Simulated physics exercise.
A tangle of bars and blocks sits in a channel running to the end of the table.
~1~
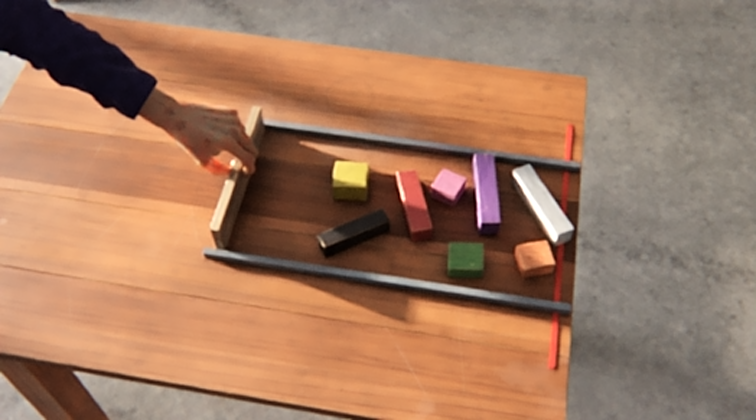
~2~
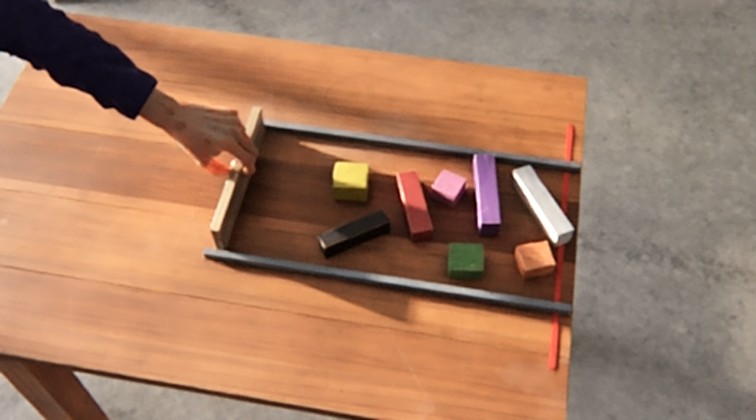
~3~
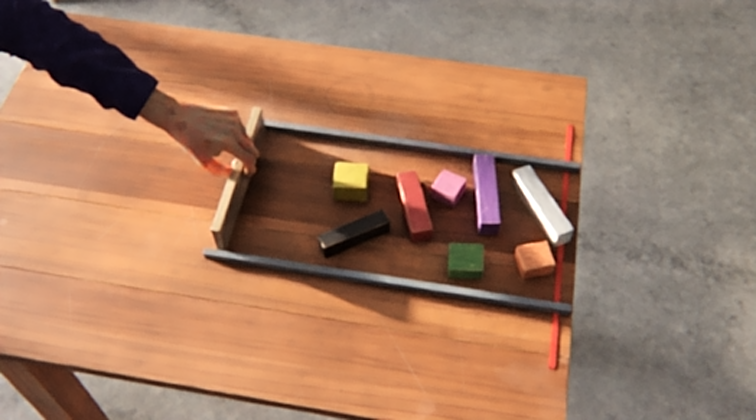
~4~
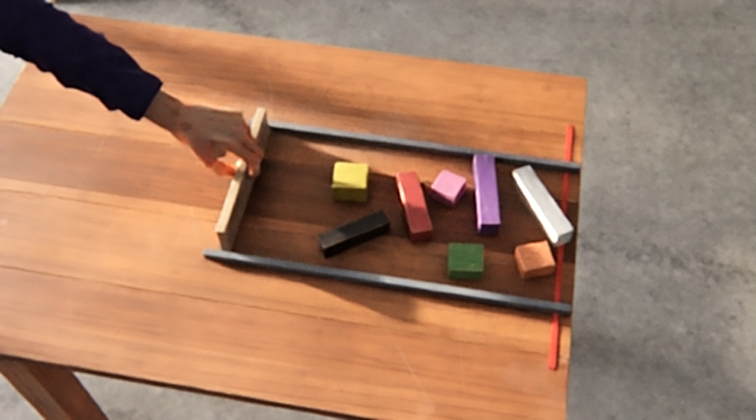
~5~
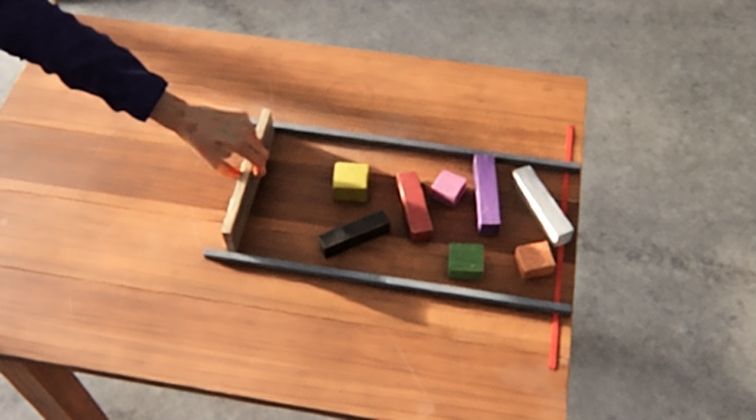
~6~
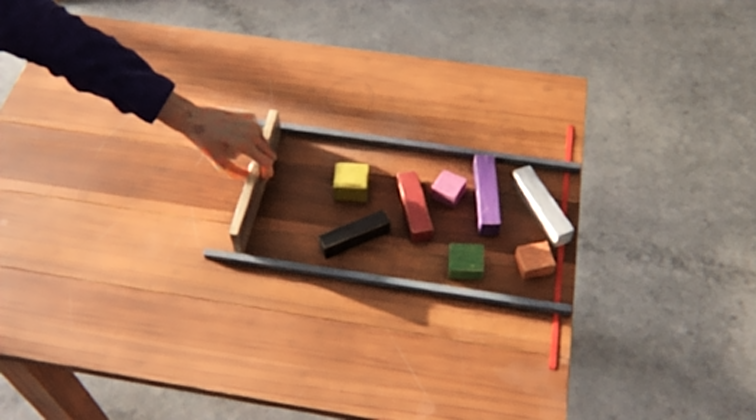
A hand slowly sliding a wooden board slightly right along a tabletop channel, while the coloured bars and blocks ahead stay still.
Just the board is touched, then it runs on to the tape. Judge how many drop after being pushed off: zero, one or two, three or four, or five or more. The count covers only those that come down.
Odds are the fallen group will hold five or more.
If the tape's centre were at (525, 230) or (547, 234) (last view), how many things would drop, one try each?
4 and 6 down on the floor.
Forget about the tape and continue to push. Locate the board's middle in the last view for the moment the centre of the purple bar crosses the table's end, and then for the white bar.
The middle is at (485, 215) when it's the purple bar, and at (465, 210) when it's the white bar.
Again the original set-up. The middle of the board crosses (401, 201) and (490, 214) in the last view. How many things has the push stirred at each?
The counts are 5 and 8.
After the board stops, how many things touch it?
1.
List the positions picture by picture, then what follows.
The first picture shows white bar (541, 205); orange block (535, 259); purple bar (486, 193); board (239, 177); tape (562, 235).
The second picture shows orange block (535, 260); green block (466, 261).
The third picture shows purple bar (486, 194); board (240, 177).
The fourth picture shows white bar (541, 205); pink block (449, 189).
The fifth picture shows orange block (535, 261); red bar (414, 206).
The sixth picture shows white bar (542, 206); orange block (535, 261); purple bar (487, 194); board (257, 180); tape (562, 236).
A little later, none off yet; white bar at rest near (542, 206); orange block at rest near (535, 261); purple bar at rest near (487, 194).
Next, none off yet; white bar shifted a little near (580, 209); orange block at rest near (536, 261); purple bar shifted about its own width near (560, 203).
When it is over, the number that fall off is five or more; down, yellow block, red bar, pink block, green block, purple bar, orange block and white bar.
